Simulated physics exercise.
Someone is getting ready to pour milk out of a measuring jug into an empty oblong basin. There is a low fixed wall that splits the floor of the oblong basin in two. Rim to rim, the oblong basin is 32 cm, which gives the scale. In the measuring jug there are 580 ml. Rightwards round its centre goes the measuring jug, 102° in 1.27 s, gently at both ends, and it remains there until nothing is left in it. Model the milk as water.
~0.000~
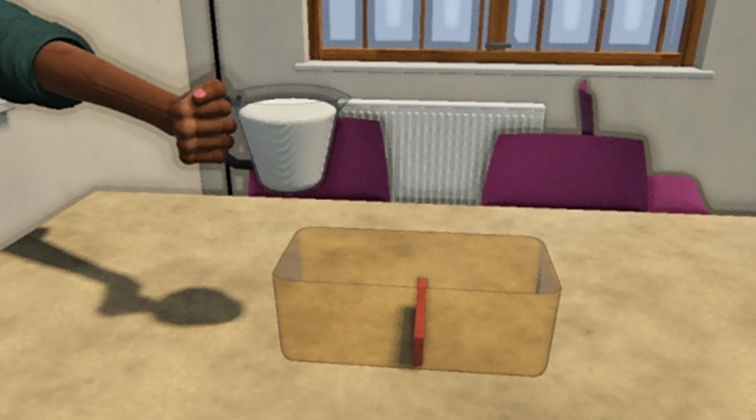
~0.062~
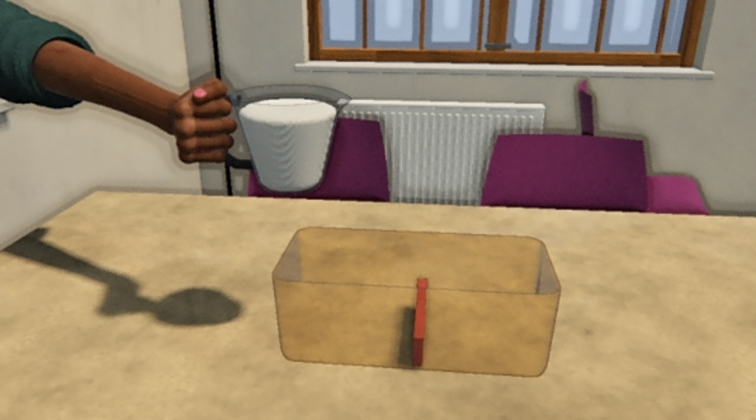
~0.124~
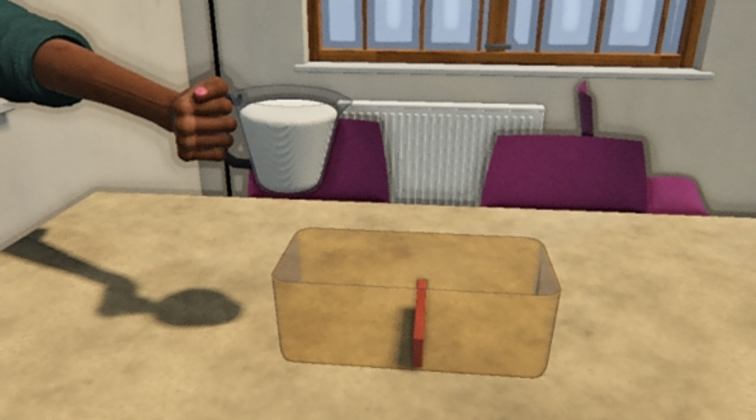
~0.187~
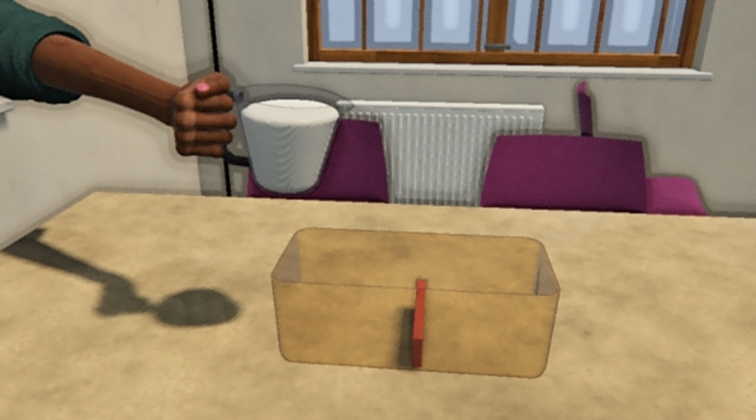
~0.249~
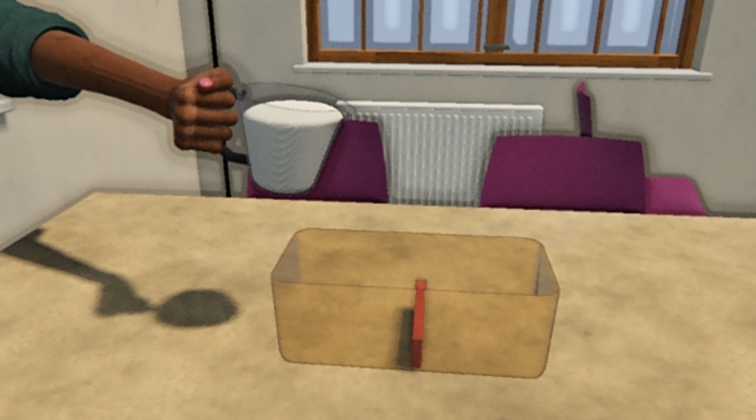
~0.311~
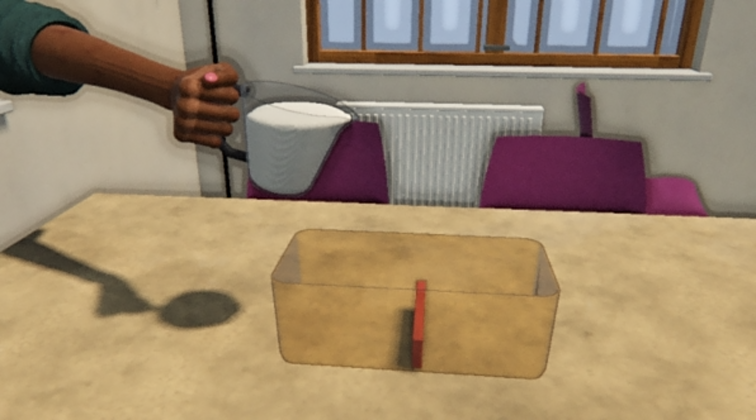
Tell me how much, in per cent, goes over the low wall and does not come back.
I would say about 25 per cent.
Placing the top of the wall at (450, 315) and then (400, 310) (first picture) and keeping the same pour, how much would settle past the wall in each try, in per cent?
The first try gives 10 percent and the second 65 percent.
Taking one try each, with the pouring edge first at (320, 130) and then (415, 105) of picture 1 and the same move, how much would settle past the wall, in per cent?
In turn about 5 and 95 per cent.
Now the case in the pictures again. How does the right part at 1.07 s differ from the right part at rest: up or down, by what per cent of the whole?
Net gain of about 3.
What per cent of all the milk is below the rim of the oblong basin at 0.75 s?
About 14%.
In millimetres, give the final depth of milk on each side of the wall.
Left roughly 18 mm; right roughly 6 mm.
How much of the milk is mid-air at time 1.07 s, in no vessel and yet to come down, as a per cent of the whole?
14 per cent or so.
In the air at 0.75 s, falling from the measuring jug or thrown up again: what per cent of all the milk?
It comes to roughly 22 per cent.
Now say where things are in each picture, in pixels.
It leans 0°; its right rim is at (351, 97); the milk meets the walls at (243, 107) and (338, 109); the oblong basin's rim runs from (286, 252) to (551, 265); the wall's top is at (421, 307), in the first frame.
It leans 1°; its right rim is at (352, 98); the milk meets the walls at (243, 107) and (337, 110), in the second frame.
It leans 2°; its right rim is at (353, 101); the milk meets the walls at (244, 107) and (338, 111), in the third frame.
It leans 5°; its right rim is at (354, 105); the milk meets the walls at (245, 107) and (340, 112), in the fourth frame.
It leans 9°; its right rim is at (356, 111); the milk meets the walls at (248, 109) and (344, 114), in the fifth frame.
It leans 14°; its right rim is at (359, 117); the milk meets the walls at (250, 112) and (350, 115), in the sixth frame.
Then, 0.75 s in, the tilt is 65° and 64 per cent is still to pour, 8 is left of the wall and 5 right of it.
Then, 1.07 s in, the tilt is 96° and 11 per cent is still to pour, 53 is left of the wall and 22 right of it.
Then, 1.40 s in, the tilt is 102° and 0 per cent is still to pour, 73 is left of the wall and 25 right of it.
Then, 1.77 s in, the tilt is 102° and 0 per cent is still to pour, 73 is left of the wall and 25 right of it.
Finally, 73 per cent lies left of the wall, 25 right of it and 2 outside.
